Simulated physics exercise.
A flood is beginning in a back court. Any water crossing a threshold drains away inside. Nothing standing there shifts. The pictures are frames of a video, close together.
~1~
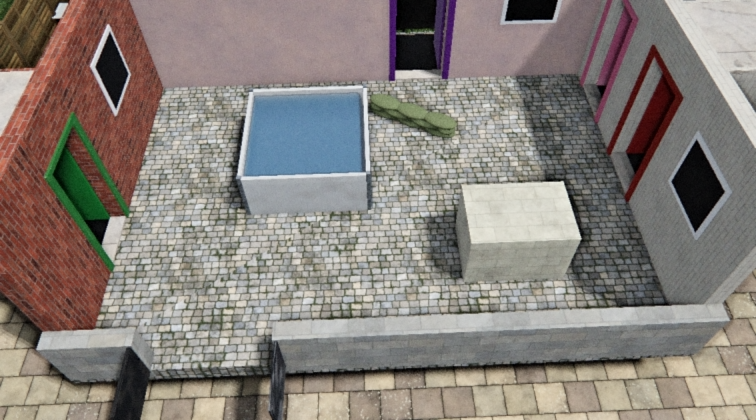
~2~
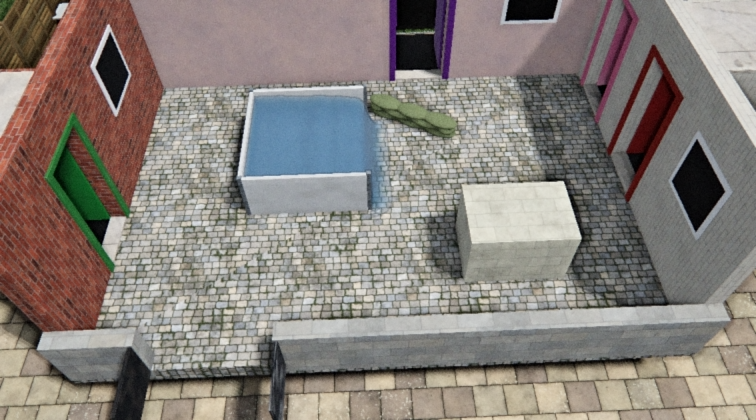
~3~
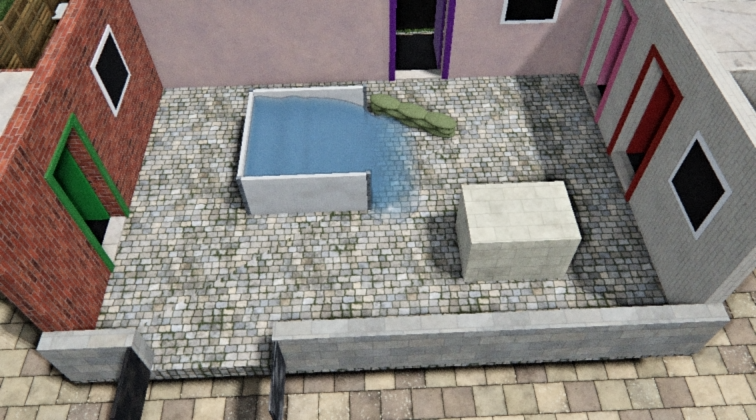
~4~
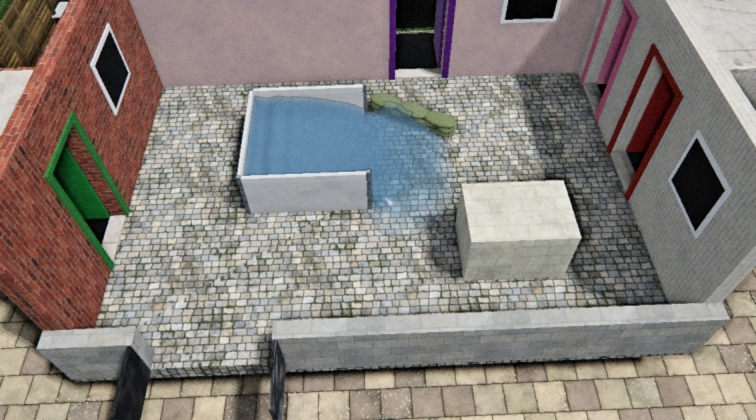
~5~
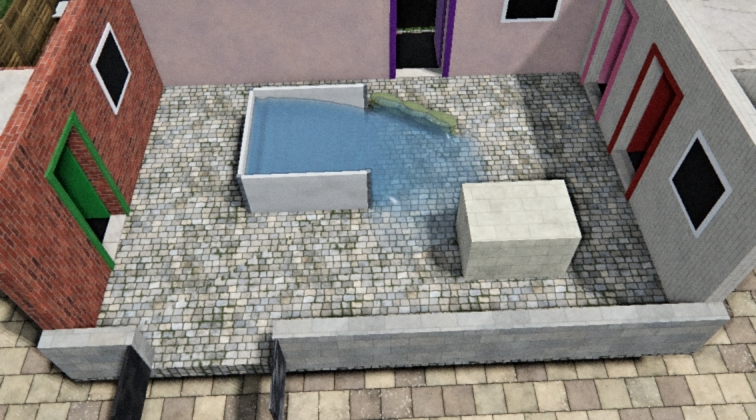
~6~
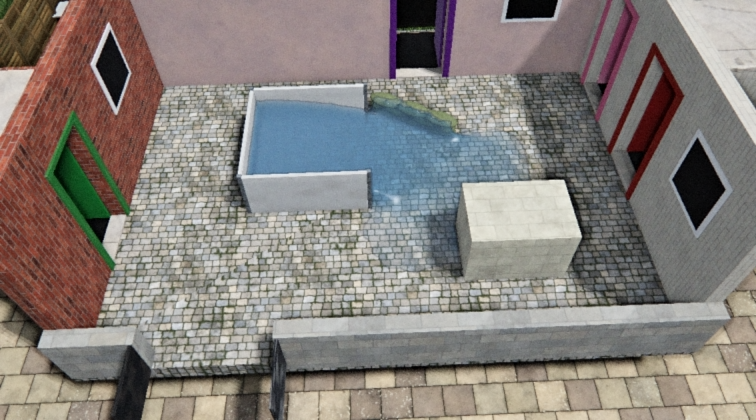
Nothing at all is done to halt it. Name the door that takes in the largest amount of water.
Red.
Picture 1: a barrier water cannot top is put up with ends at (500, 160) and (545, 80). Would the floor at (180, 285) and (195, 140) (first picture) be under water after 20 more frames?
Well, the first one ends up not wet, and the second one ends up not wet.
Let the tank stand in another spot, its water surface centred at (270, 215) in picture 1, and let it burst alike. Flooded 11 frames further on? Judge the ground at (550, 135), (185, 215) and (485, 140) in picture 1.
Point by point, the spots are hit, not hit and hit.
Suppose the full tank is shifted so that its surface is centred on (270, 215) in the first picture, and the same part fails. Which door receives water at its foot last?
Last of all, it's the one in green.
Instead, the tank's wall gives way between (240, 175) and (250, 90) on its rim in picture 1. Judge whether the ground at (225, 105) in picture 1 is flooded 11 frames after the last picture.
At that place: Under water.
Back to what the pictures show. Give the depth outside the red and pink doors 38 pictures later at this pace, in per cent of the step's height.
I reckon it's around 120 and then 150 per cent.
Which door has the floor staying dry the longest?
I'd name the door marked green.
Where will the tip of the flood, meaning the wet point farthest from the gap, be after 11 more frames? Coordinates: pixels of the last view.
Roughly (675, 328).
A moment on, water covers 30 % of the floor; purple door not reached, pink door not reached, green door not reached, red door some in.
Next, water covers 45 % of the floor; purple door wet at the sill, nothing in, pink door a trickle in, green door not reached, red door a lot in.
Then, water covers 55 % of the floor; purple door wet at the sill, nothing in, pink door some in, green door not reached, red door a lot in.
Later, water covers 85 % of the floor; purple door a trickle in, pink door some in, green door not reached, red door a lot in.
In the end, water covers 95 % of the floor; purple door some in, pink door a lot in, green door some in, red door a lot in; the red door has let in the most.
